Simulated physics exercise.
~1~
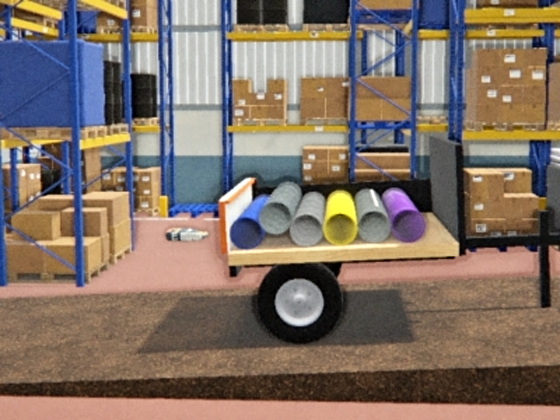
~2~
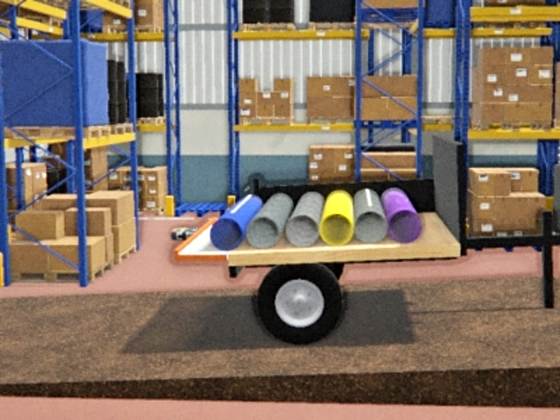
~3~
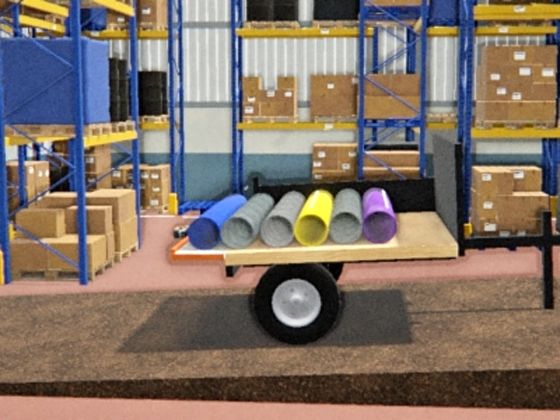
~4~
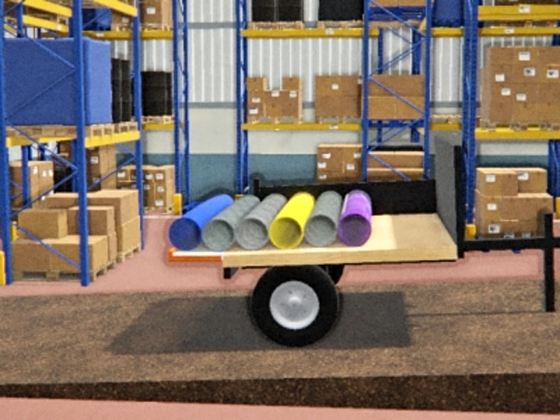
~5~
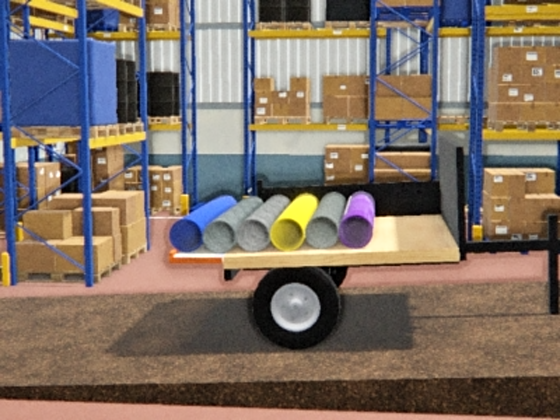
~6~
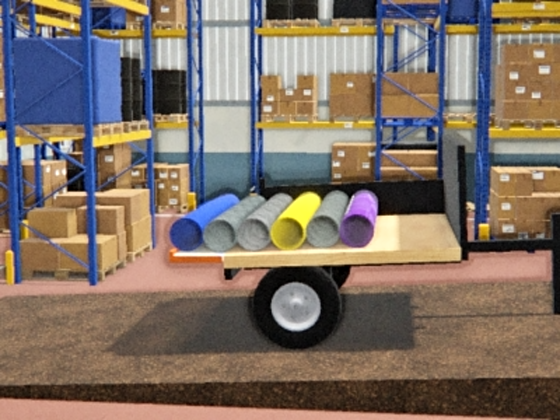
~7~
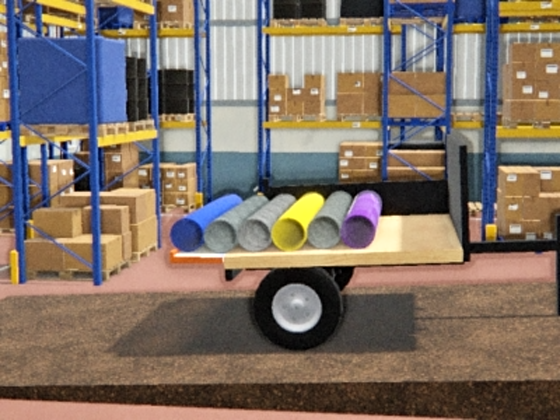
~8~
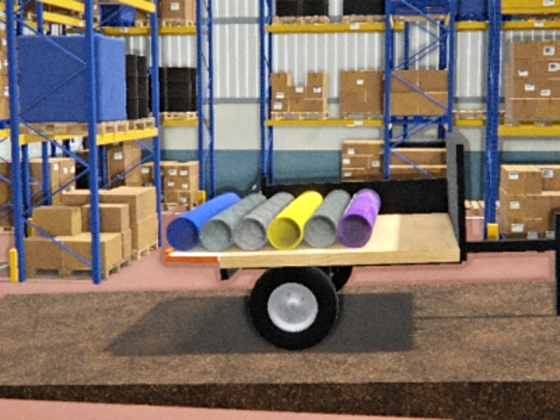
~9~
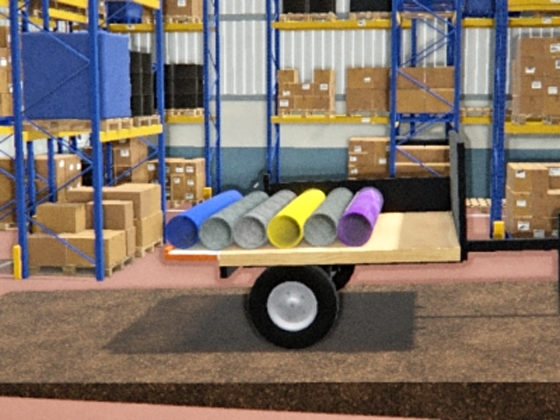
The video shows a trailer carrying a row of six pipes, one blue, one yellow, one purple and the rest grey, in a warehouse. The tailgate drops open, the pipes roll a short way left, and they stop with blue on the lowered gate and none fallen off.
